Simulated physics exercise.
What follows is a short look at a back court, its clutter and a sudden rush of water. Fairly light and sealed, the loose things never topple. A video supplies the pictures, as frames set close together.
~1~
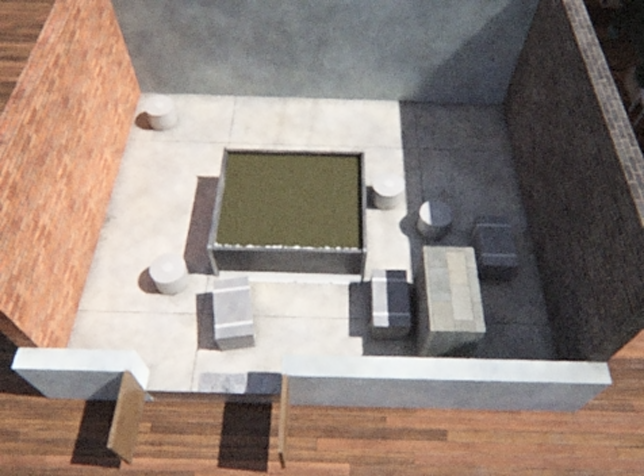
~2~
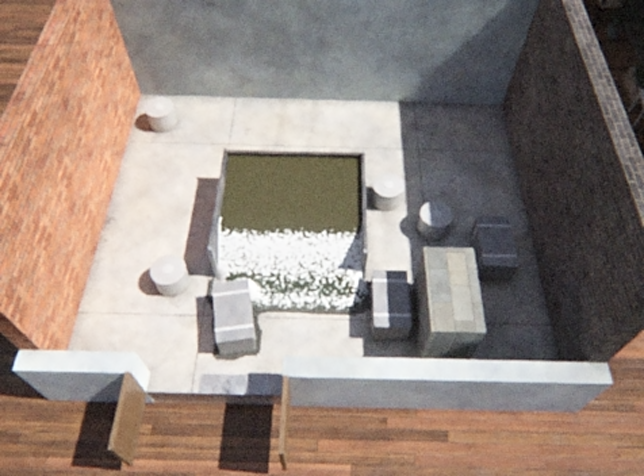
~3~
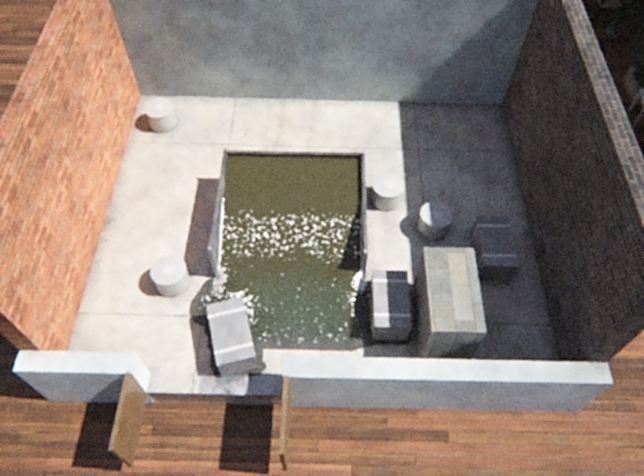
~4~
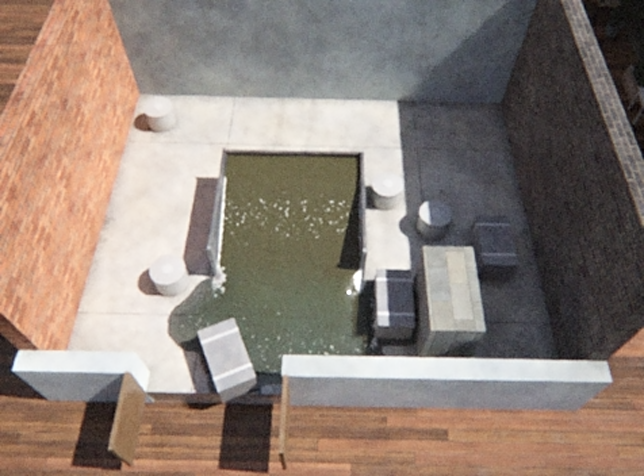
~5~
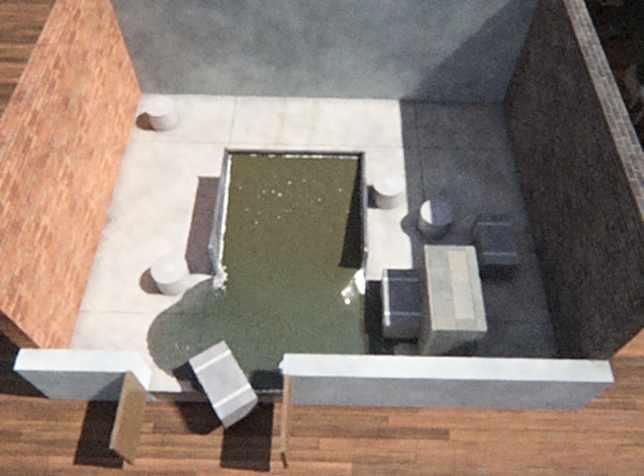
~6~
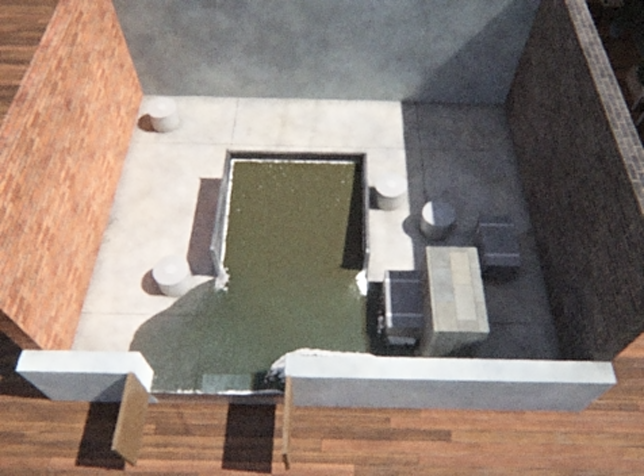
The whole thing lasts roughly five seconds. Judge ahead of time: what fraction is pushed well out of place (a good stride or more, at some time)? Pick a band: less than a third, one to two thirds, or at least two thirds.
The fraction is one to two thirds of them.
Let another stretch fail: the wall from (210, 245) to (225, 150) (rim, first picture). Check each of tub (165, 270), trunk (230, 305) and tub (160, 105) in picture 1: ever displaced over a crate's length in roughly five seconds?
Result per item - displaced that far / displaced that far / displaced that far.
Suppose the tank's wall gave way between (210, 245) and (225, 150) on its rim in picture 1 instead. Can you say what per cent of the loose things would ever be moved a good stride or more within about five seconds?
I'd guess close to 40 percent.
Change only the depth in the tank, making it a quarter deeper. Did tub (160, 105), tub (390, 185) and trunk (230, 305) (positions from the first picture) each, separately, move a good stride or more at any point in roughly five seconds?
In turn: Not that far, swept aside, that far or more.
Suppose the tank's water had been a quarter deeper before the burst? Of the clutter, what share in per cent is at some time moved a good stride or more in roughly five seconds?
Share moved that far: Approx. 40 %.
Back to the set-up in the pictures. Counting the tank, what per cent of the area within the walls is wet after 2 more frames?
30 per cent, roughly.
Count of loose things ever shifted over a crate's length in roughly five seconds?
4 in total.
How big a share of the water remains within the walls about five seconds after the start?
56 %.
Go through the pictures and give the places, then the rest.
The first frame shows a trunk at (391, 297), on the bottom; a trunk at (496, 240) rests on the ground; 0 of 7 have shifted.
The second frame shows a trunk at (391, 298), on the bottom; a trunk at (497, 241) rests on the ground; 0 of 7 have shifted.
The third frame shows a trunk at (391, 298), on the bottom; a trunk at (497, 240) rests on the ground; 1 of 7 have shifted.
The fourth frame shows a trunk at (395, 297) rests on the ground, close to its start; a trunk at (496, 239), on the bottom; 2 of 7 have shifted.
The fifth frame shows a trunk at (402, 296), on the bottom, close to its start; a trunk at (497, 239) rests on the ground; 2 of 7 have shifted.
The sixth frame shows a trunk at (404, 298) rests on the ground, close to its start; a trunk at (499, 240) rests on the ground; 2 of 7 have shifted.
A moment on, 1 of 7 are well off their spots; 0 afloat.
Next, 2 of 7 are well off their spots; 1 afloat.
Later, 3 of 7 are well off their spots; 1 afloat.
In the end, 4 of 7 are well off their spots, and 4 have been at some point; 1 afloat.
